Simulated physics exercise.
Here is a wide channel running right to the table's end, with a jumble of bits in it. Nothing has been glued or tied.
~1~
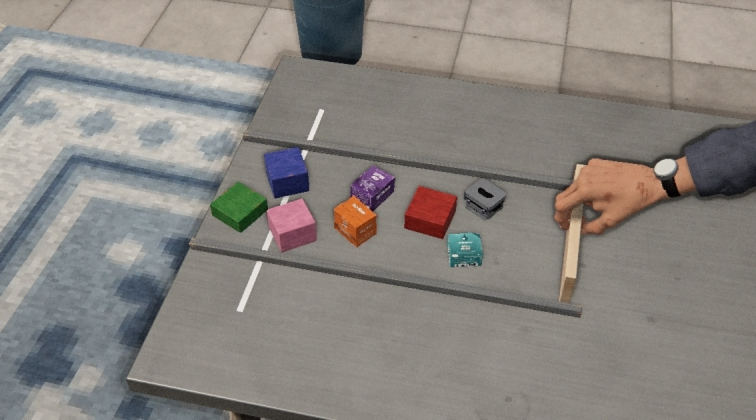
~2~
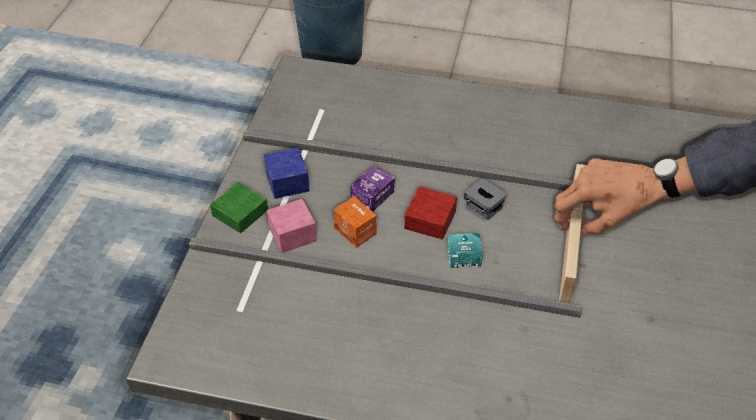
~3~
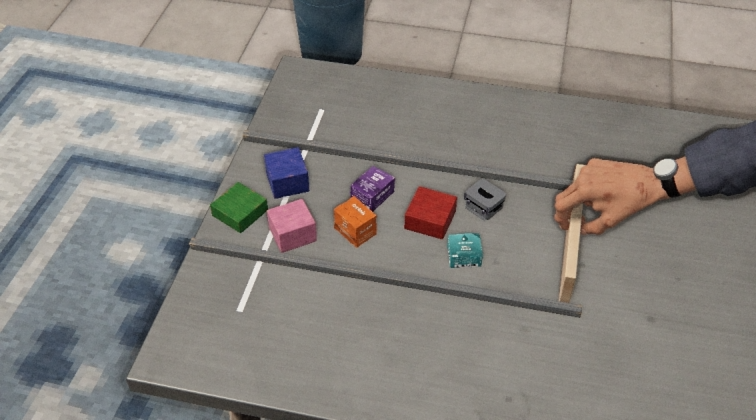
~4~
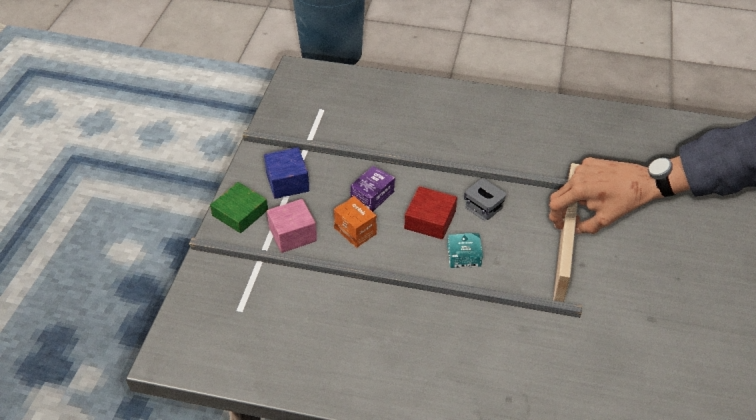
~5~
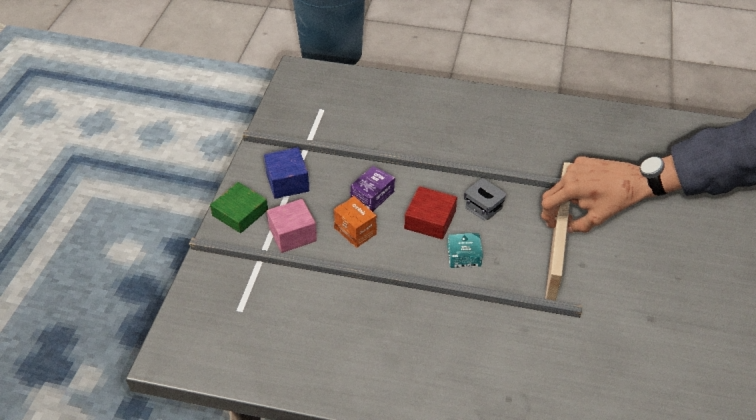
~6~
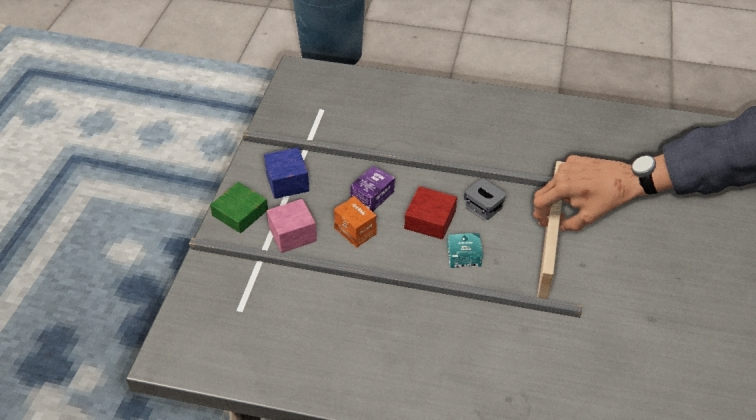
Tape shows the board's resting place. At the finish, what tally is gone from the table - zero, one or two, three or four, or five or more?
The tally gone is one or two.
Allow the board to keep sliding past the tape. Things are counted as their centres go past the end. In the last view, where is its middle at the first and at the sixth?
About (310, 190) and about (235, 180).
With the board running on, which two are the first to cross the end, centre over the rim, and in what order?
In order: The blue block, the green block.
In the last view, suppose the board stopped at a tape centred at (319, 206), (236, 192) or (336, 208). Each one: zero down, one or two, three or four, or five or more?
Tape one gives none at all, tape two gives at least five, and tape three gives not one.
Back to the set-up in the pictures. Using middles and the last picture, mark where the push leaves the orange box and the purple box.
The first sits around (246, 201), while the other sits around (249, 157).
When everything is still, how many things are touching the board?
Count recorded: 3.
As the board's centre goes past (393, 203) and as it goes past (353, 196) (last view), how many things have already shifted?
The first number is 5, the next one 7.
A little later, none off yet; green block at rest near (239, 207); blue block at rest near (287, 173); pink block at rest near (292, 226).
When it is over, the number that fall off is one or two; down, blue block and green block.
